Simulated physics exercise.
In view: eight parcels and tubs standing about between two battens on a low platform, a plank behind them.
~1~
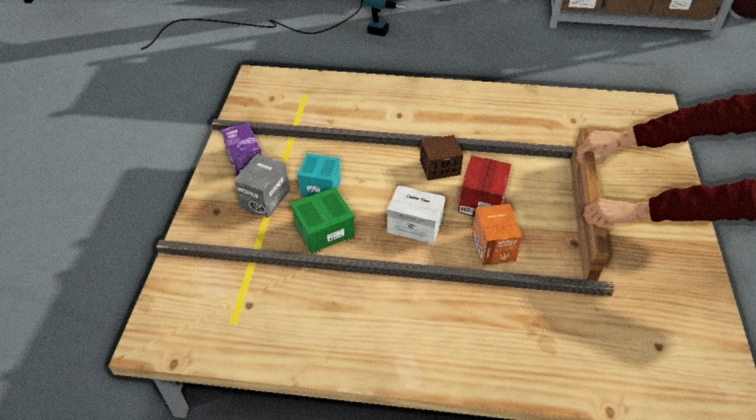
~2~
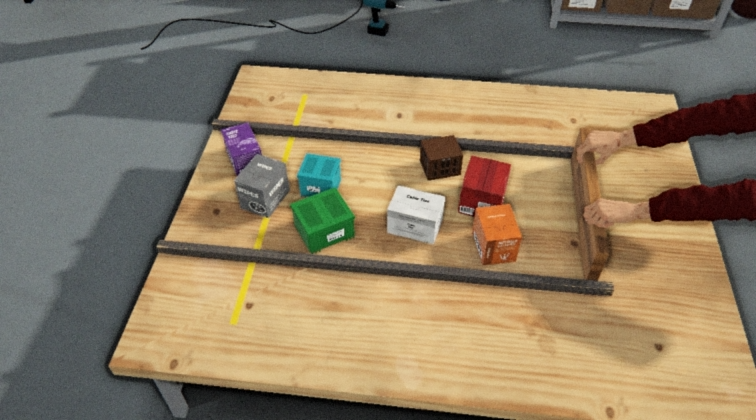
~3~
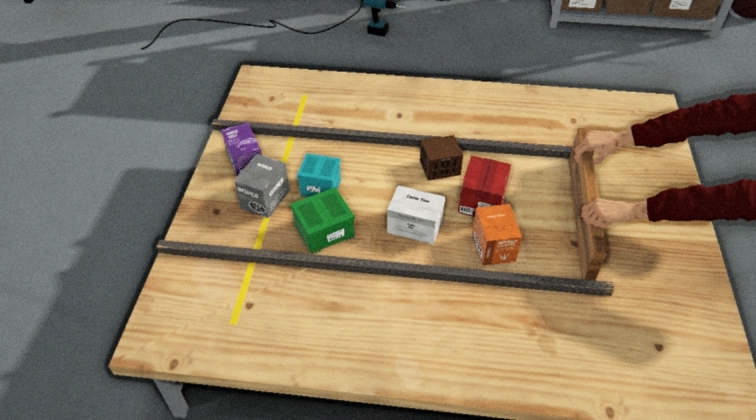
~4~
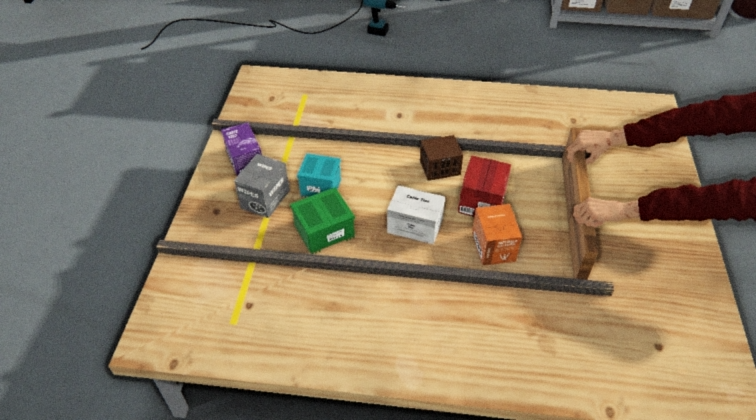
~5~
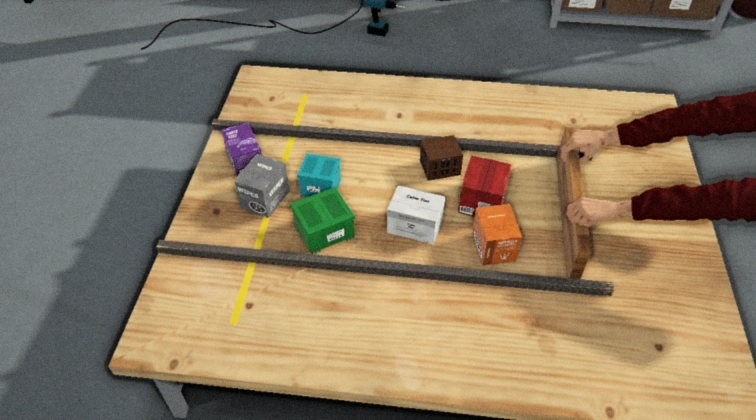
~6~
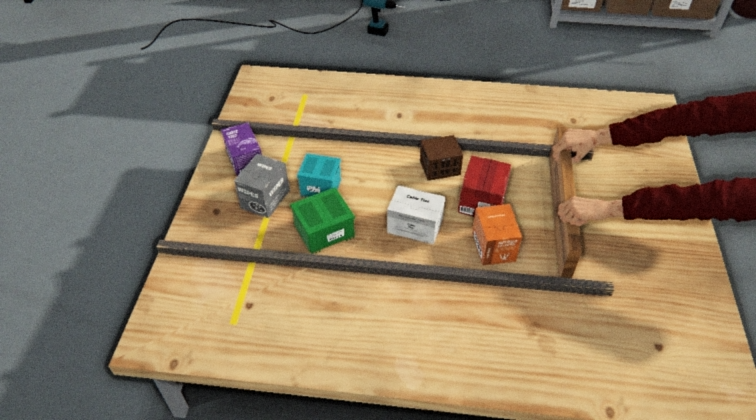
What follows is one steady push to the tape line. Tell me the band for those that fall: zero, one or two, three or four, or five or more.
Here the number that fall off is one or two.
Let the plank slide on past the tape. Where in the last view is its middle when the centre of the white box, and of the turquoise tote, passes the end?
Its middle is around (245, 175) and around (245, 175).
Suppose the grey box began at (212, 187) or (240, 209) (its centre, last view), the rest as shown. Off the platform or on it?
In that order, it drops off; falls.
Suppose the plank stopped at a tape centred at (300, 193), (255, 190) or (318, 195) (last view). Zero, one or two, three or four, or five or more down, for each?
The falls would be none at all; one or two; zero.
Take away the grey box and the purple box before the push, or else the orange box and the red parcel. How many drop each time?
Fallen: 1, and 0 in the other try.
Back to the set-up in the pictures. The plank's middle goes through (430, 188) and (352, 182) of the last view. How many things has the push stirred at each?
5 and 7.
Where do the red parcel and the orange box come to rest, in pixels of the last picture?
Near (255, 172) and (246, 210).
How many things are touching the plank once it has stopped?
That makes 3.
Early on, none off yet; purple box at rest near (243, 150); grey box at rest near (263, 186); turquoise tote at rest near (320, 178).
Finally, the number that fall off is one or two; lost, green tote and grey box.
